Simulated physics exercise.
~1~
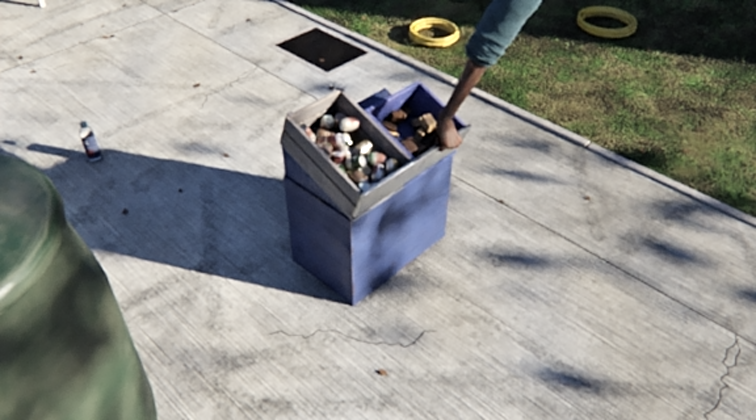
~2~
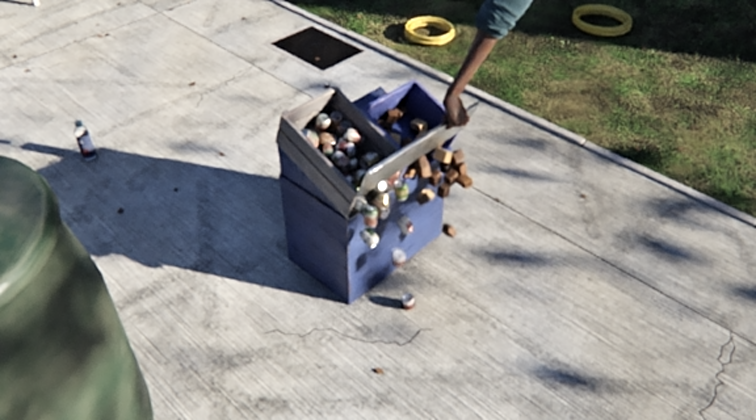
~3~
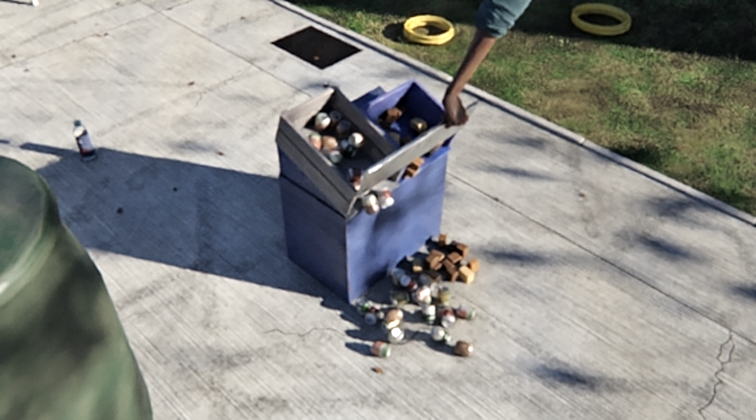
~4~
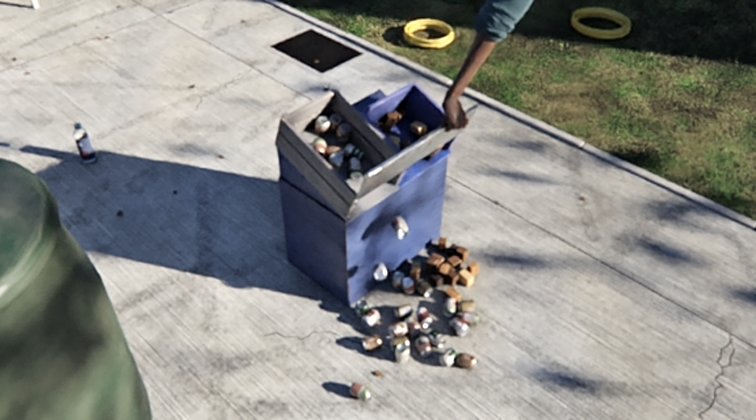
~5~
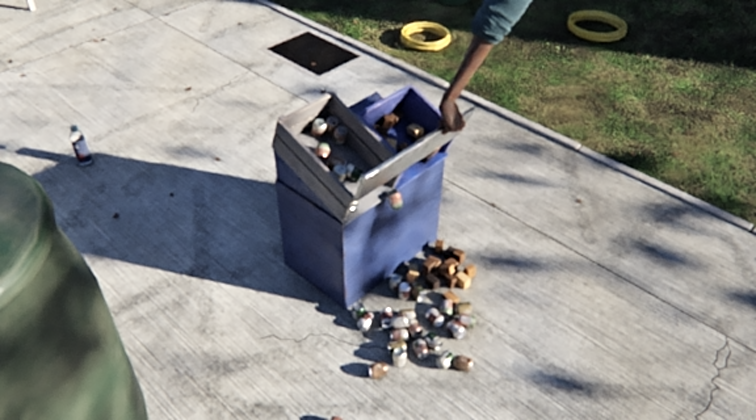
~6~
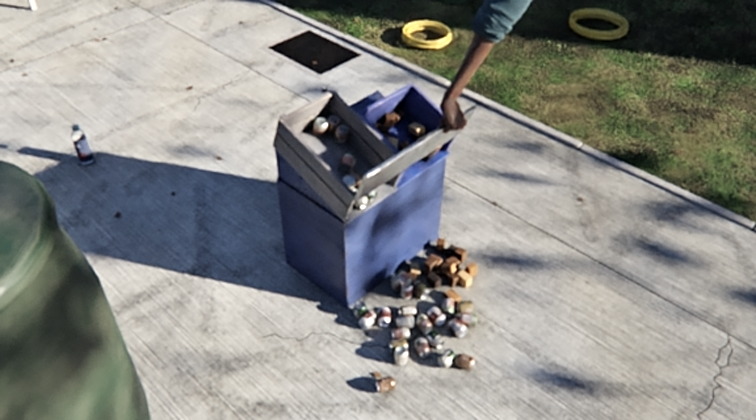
The clip opens on a concrete patio where a blue bin of small wooden blocks and a grey bin of mini cans sit tilted on a blue base, with a hand gripping the gate at their low end. The hand draws the gate up, and blocks and cans spill over the front together. The blocks gather in a heap by the base while the cans scatter farther forward across the concrete. The rush thins to a few late cans dropping from the grey bin. At the end, the hand still holds the gate, and some pieces remain in both bins.
